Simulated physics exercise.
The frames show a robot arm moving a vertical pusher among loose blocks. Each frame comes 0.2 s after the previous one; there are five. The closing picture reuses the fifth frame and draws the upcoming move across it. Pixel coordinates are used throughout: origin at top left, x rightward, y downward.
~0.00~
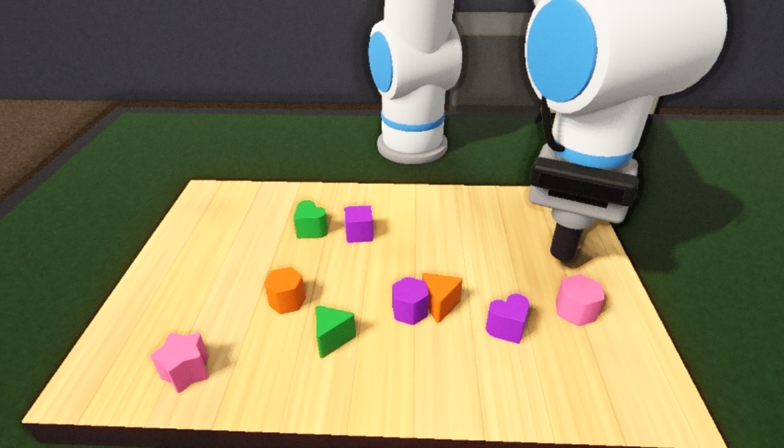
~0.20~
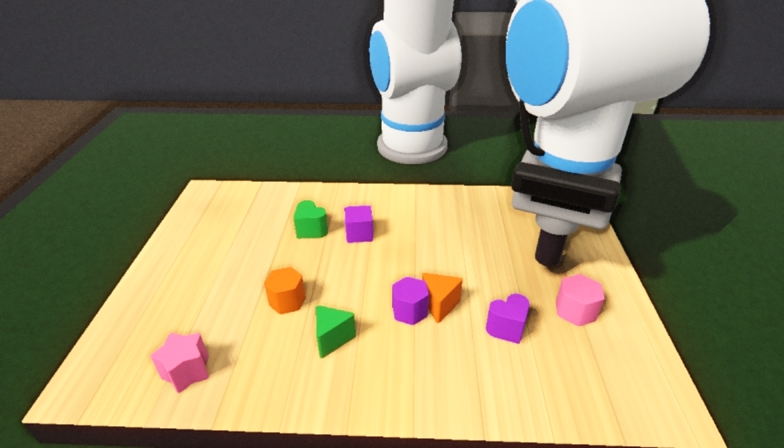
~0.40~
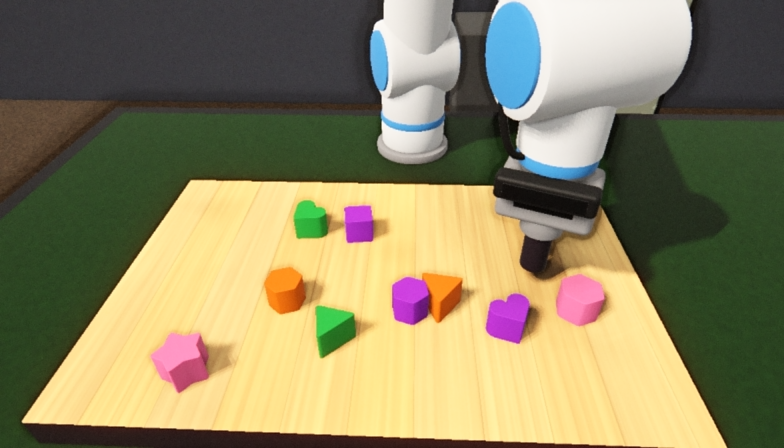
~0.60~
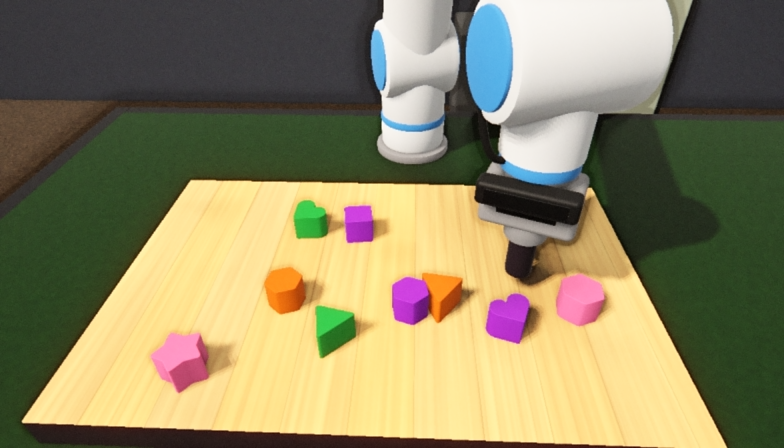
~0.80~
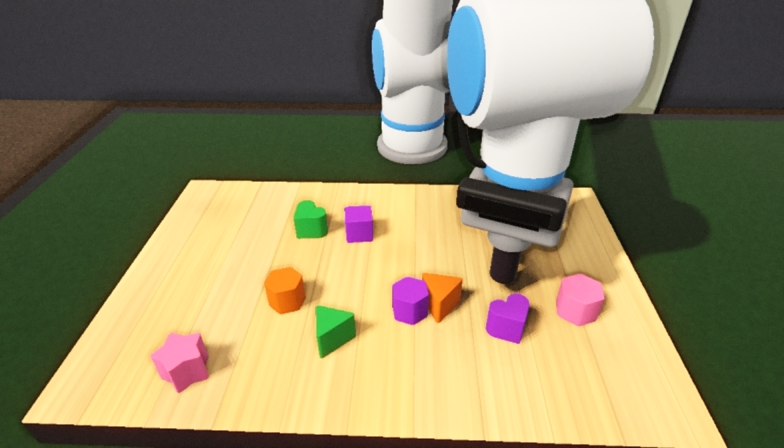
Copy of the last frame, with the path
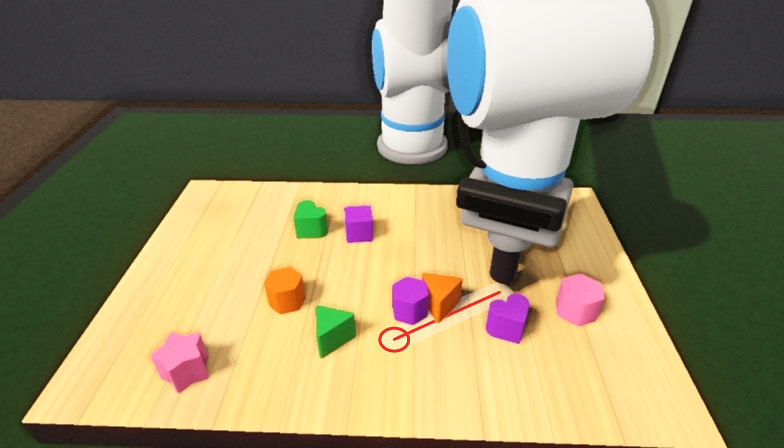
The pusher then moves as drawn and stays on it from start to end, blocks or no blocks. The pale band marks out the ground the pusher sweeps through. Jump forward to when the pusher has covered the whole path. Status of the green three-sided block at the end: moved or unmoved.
The block stays on its spot.
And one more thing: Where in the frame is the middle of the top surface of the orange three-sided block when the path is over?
It should be at about (422, 280).
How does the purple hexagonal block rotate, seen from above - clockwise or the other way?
Viewed from the top, it goes anticlockwise.
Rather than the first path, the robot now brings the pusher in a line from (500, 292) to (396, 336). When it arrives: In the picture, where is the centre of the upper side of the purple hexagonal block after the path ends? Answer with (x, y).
Top centre: (386, 291).
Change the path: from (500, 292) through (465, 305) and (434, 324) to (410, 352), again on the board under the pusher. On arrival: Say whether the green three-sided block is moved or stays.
The green three-sided block is left alone.
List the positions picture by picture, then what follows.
The first picture shows pusher's lower end (562, 254); green three-sided block (330, 318); purple hexagonal block (410, 289); orange three-sided block (441, 283).
The second picture shows pusher (547, 260); blocks still.
The third picture shows pusher (532, 266); blocks still.
The fourth picture shows pusher (517, 271); blocks still.
The fifth picture shows pusher (502, 277); green three-sided block (330, 318); purple hexagonal block (410, 289); orange three-sided block (441, 283).
Drawn move, straight from (500, 292) to (394, 339).
The first path, step by step. One third of the way, pusher (468, 291); orange three-sided block (437, 283).
Two thirds of the way, pusher (431, 307); purple hexagonal block (392, 289), turned 20° anticlockwise; orange three-sided block (422, 280), turned 10° clockwise.
At the end, pusher (394, 323); green three-sided block still; purple hexagonal block (390, 289), turned 20° anticlockwise; orange three-sided block (422, 280), turned 15° clockwise.
